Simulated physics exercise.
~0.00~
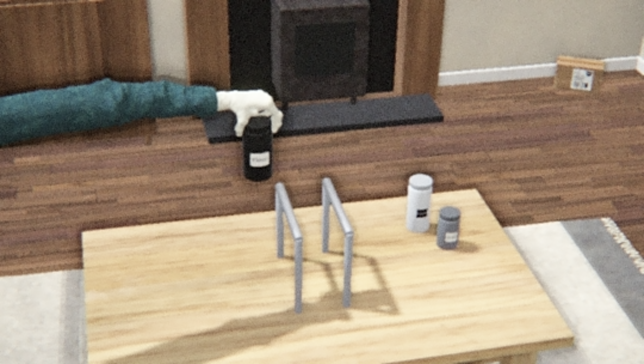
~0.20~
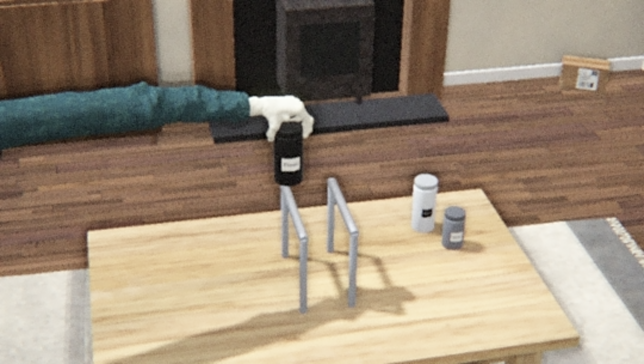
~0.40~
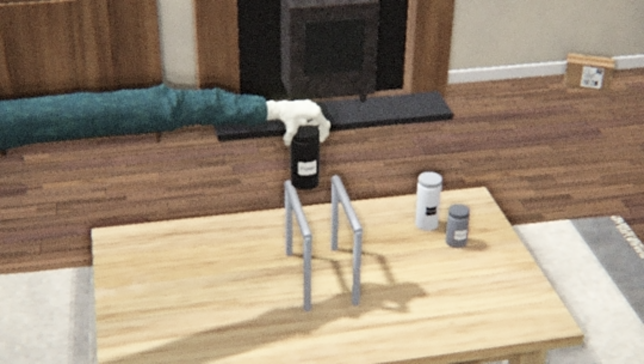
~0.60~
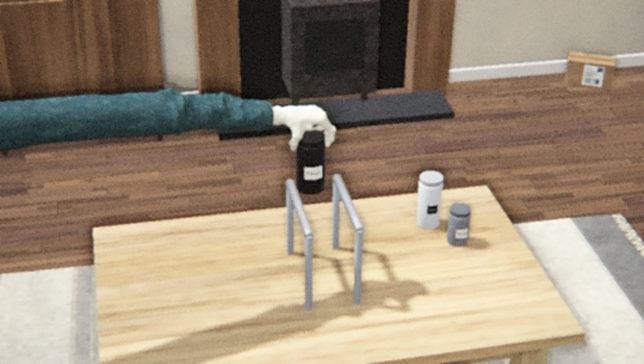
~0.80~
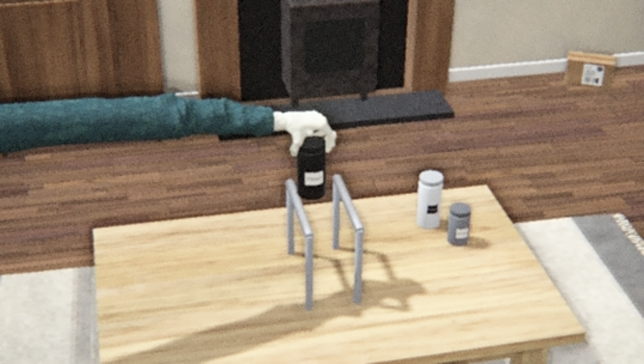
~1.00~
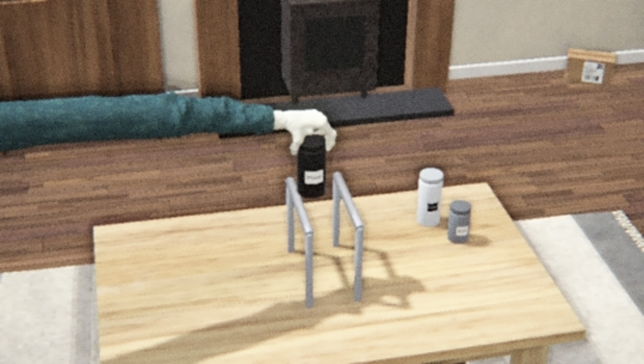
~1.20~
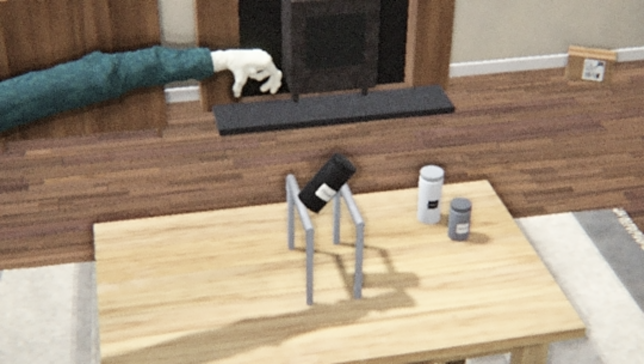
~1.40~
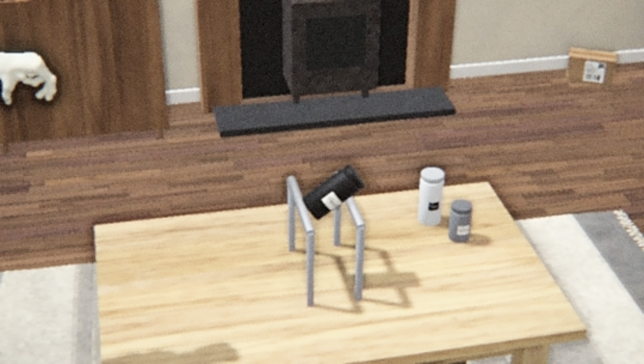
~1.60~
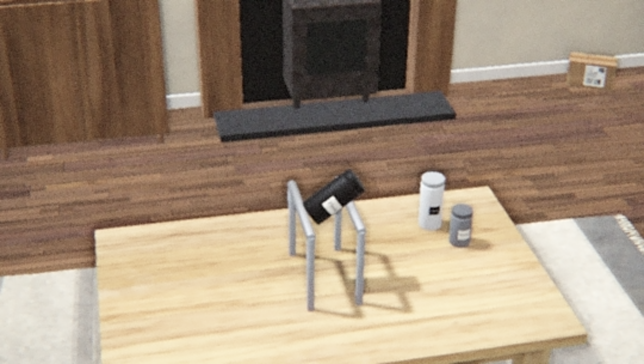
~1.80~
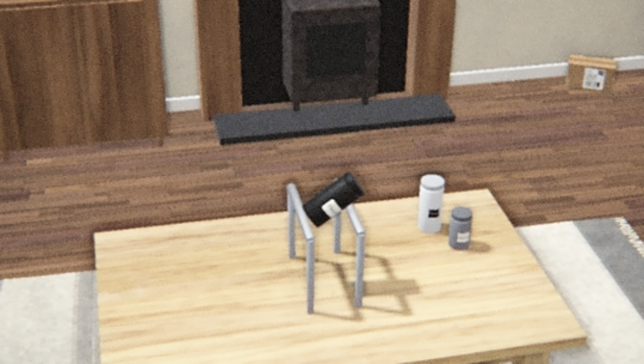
A black jar is lowered by a hand, released, and tips over, lodging on the stand.
